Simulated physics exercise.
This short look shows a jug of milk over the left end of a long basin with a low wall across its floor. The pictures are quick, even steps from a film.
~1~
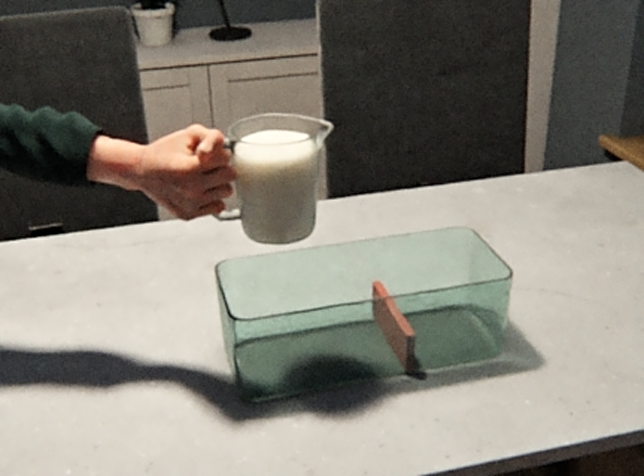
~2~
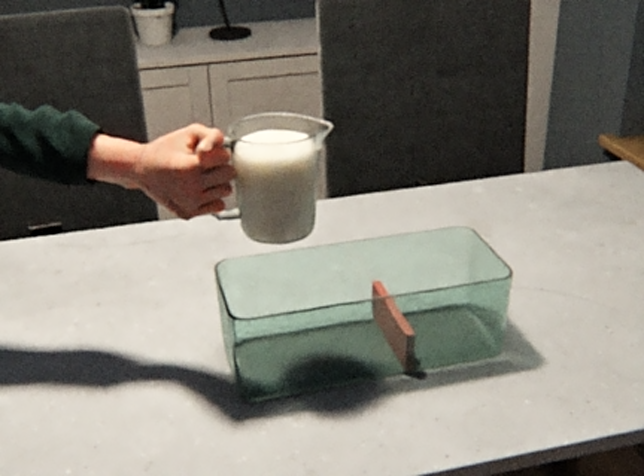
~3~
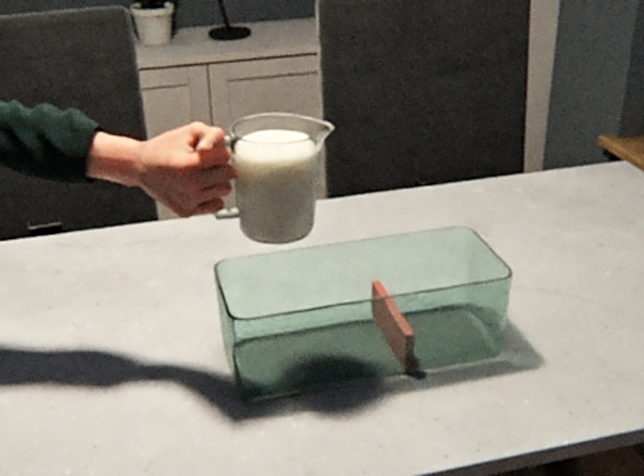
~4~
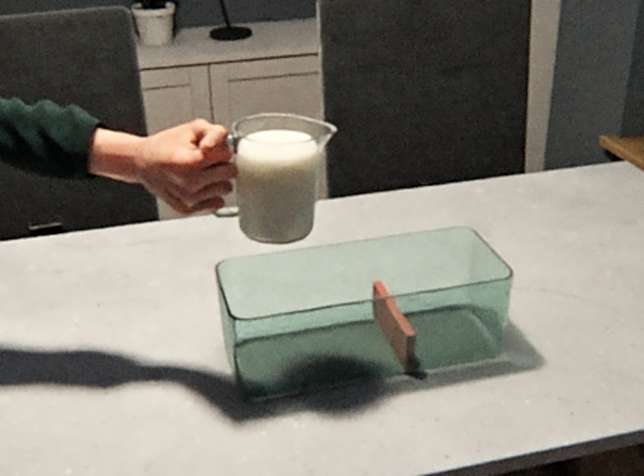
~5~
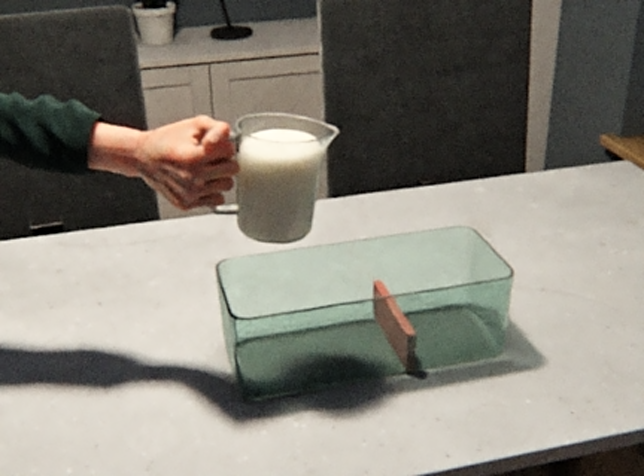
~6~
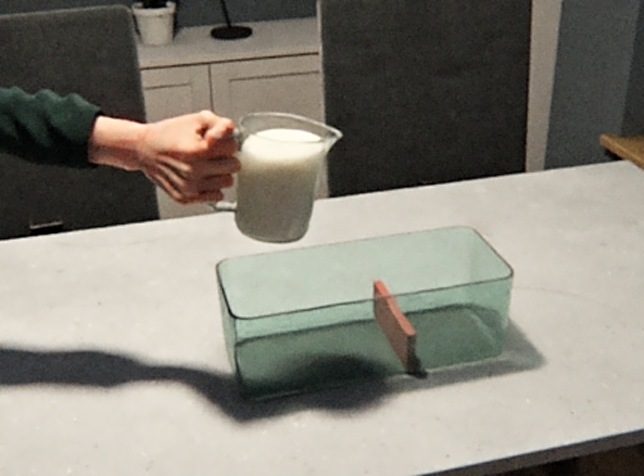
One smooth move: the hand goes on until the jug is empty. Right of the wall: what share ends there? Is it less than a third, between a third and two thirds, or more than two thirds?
Between a third and two thirds.
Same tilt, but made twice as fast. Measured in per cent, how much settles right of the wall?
About 35 %.
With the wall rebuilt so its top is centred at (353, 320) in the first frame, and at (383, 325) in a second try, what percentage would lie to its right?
95 % then 75 %, approximately.
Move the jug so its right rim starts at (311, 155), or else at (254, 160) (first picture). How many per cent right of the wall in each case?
Start one gives close to 0 percent, start two close to 0 percent.
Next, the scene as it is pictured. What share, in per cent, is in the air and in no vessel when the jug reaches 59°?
It comes to around 10 per cent.
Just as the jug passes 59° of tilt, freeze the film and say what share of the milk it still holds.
I'd reckon near 85 percent is still held at that tilt.
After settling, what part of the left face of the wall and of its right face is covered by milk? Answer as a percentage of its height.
Once it is still, the left part shows 20 per cent and the right part 30.
A moment on, the jug is tipped part way and 85 per cent is still to pour, 1 is left of the wall and 2 right of it.
Next, the jug is tipped on its side and 39 per cent is still to pour, 11 is left of the wall and 32 right of it.
Then the jug is tipped on its side and 6 per cent is still to pour, 42 is left of the wall and 48 right of it.
Later the jug is tipped on its side and 0 per cent is still to pour, 51 is left of the wall and 48 right of it.
In the end 51 per cent lies left of the wall, 48 right of it and 1 outside.
